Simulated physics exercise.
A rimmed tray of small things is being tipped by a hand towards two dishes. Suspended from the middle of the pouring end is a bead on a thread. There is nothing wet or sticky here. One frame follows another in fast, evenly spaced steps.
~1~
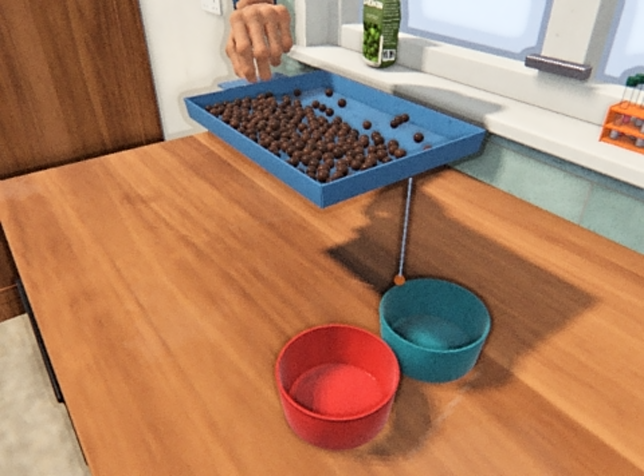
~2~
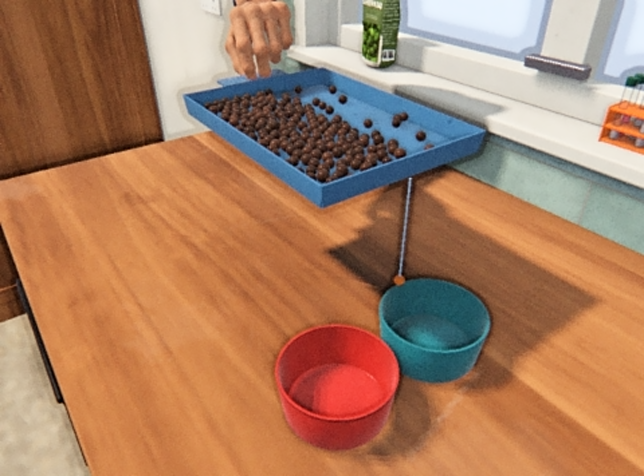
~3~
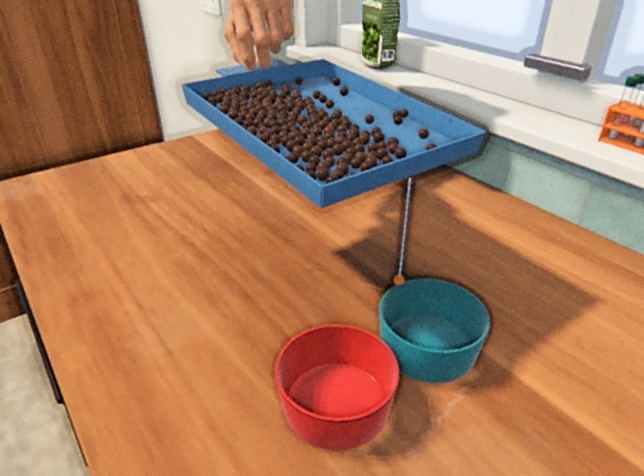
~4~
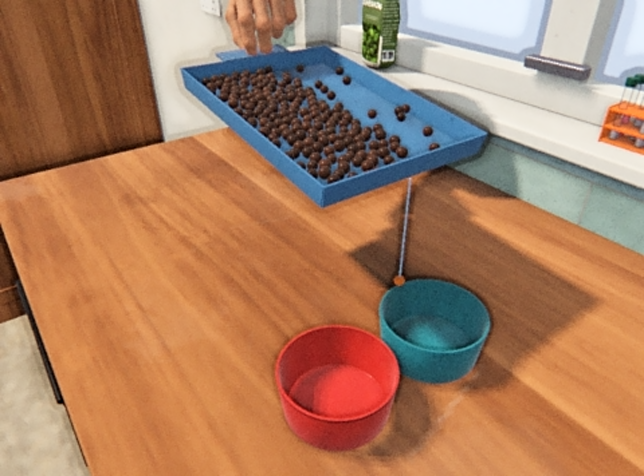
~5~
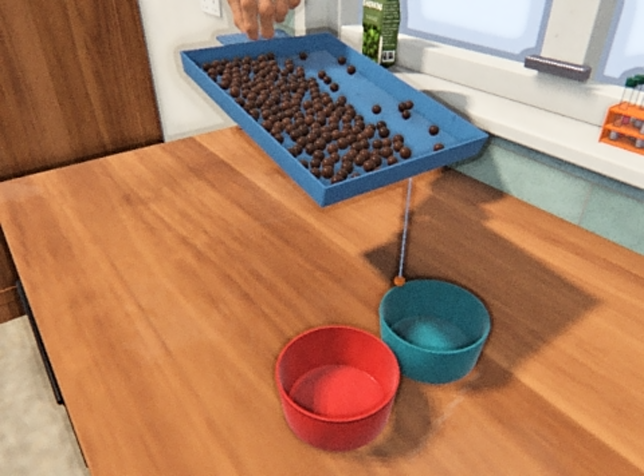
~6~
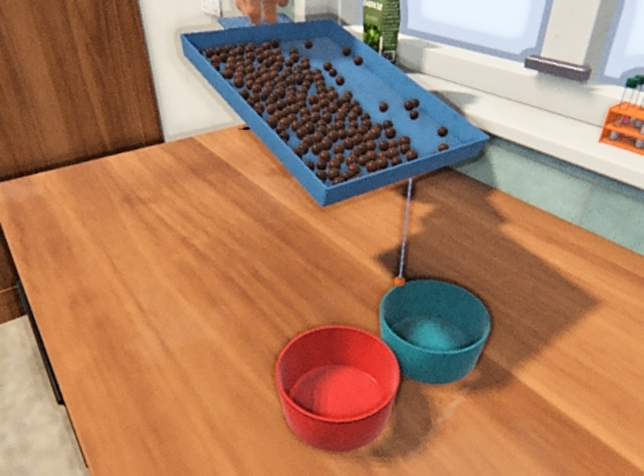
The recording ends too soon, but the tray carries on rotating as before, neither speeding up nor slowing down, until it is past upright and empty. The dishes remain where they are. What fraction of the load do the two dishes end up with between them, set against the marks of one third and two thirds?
Third to two thirds.
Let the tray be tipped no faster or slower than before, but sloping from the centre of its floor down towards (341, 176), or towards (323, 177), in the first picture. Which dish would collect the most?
Try one - the dish to the left; try two - the dish to the left.
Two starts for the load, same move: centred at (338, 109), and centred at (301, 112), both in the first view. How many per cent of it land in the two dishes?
Around 50 percent the first time and around 50 percent the second time.
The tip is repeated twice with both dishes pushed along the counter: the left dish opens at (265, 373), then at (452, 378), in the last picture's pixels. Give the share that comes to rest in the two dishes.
In the first position around 0 percent, in the second around 30 percent.
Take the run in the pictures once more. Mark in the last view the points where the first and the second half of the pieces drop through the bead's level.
About (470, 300), and after that about (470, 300).
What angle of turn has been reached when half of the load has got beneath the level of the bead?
Somewhere around 100 degrees.
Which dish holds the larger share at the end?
Winner noted as the right of the two.
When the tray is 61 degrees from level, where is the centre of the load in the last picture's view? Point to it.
Somewhere near pixel (399, 131).
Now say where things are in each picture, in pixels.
In the first picture, corners of the pouring end at (322, 184) and (481, 130), level; middle of the load at (292, 134), chocolate balls; left dish at (376, 424); right dish at (473, 359); bead on its thread at (400, 280).
In the second picture, corners of the pouring end at (322, 184) and (481, 130), level; middle of the load at (292, 132).
In the third picture, corners of the pouring end at (323, 184) and (482, 131), tipped barely, level across its low end; middle of the load at (292, 126), a stray few on the move.
In the fourth picture, corners of the pouring end at (324, 185) and (483, 133), tipped a little, level across its low end; middle of the load at (293, 118), a small part on the move.
In the fifth picture, corners of the pouring end at (326, 185) and (484, 135), tipped a little, level across its low end; middle of the load at (296, 111), a small part on the move.
In the sixth picture, corners of the pouring end at (328, 186) and (485, 136), tipped clearly, level across its low end; middle of the load at (302, 106), nearly all on the move; left dish at (376, 426); right dish at (473, 360).
Soon after the last picture, tray tipped steeply; nearly all on the tray; a stray few in the air.
A little later, tray tipped past a quarter turn; about a quarter on the tray; a stray few in the left dish; about a quarter in the right dish; about a quarter outside both; about a quarter in the air.
Later still, tray tipped past a quarter turn; a small part in the left dish; about a third in the right dish; about half outside both.
By the end, tray tipped past a quarter turn; a small part in the left dish; about a third in the right dish; about half outside both.
